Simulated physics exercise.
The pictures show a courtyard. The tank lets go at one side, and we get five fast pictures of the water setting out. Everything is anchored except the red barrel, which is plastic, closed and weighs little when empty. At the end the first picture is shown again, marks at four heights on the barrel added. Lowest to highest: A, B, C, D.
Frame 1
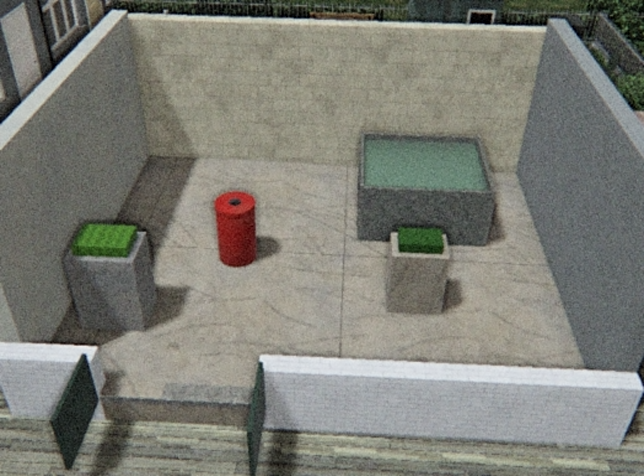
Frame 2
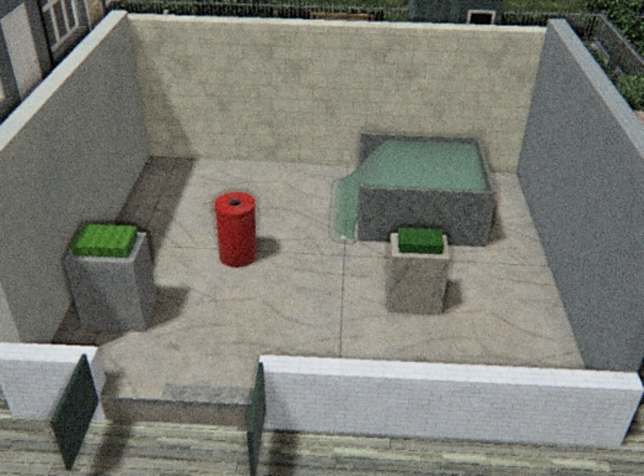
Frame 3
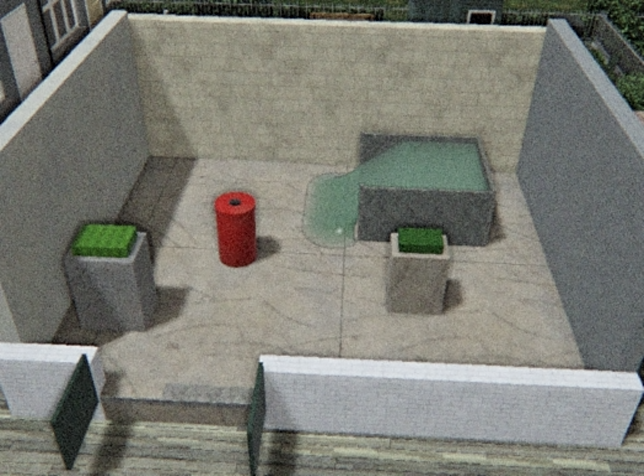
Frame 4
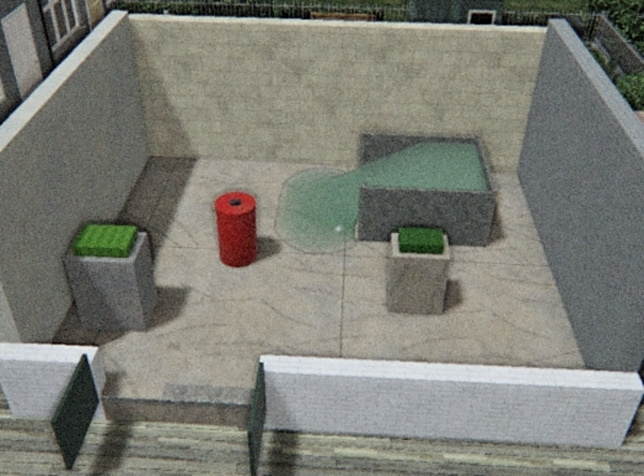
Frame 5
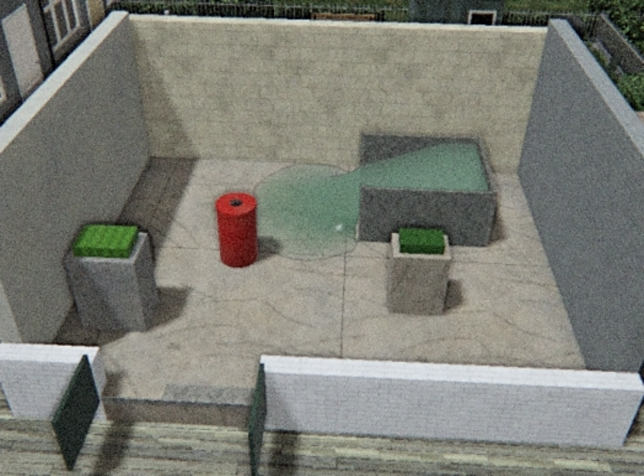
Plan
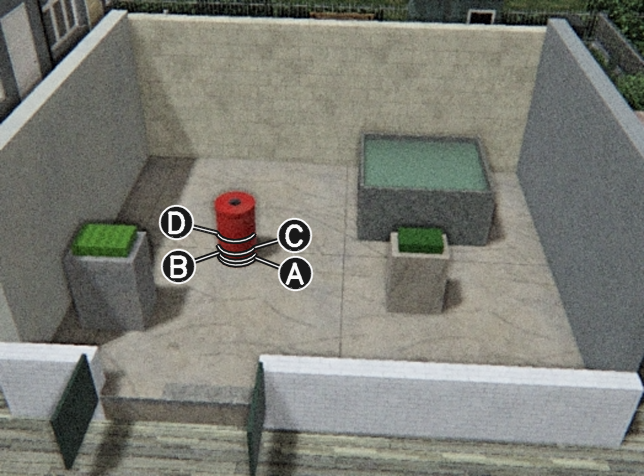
Greenish water poured over the left side of a full grey tank in a walled courtyard and spread leftward across the paving in a widening puddle, while the red barrel stayed where it stood.
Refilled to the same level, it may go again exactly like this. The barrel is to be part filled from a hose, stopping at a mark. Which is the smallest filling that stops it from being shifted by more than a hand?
Use mark D.
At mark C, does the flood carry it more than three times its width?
No, less.
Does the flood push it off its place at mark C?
Yes.
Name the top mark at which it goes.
C it is.
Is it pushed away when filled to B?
Yes, that goes wrong.
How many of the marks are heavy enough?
One.
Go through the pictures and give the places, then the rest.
Lid of the red barrel at (234, 202); tank full, its middle at (423, 165); open gate at (179, 354).
Water covers 2 % of the ground and is seen nearest the barrel at (339, 237).
Water covers 5 % of the ground and is seen nearest the barrel at (309, 231).
Water covers 9 % of the ground and is seen nearest the barrel at (284, 233).
Lid of the red barrel at (235, 203); water covers 13 % of the ground and is seen nearest the barrel at (273, 245).
On the marked copy, A at (235, 265); B at (235, 261); C at (234, 254); D at (233, 241); from the bottom up A, B, C, D.
With A, it is pushed about 3 times its own width away.
With B, it is pushed about 7 times its own width away.
With C, it is pushed about its own width away.
With D, it does not move.
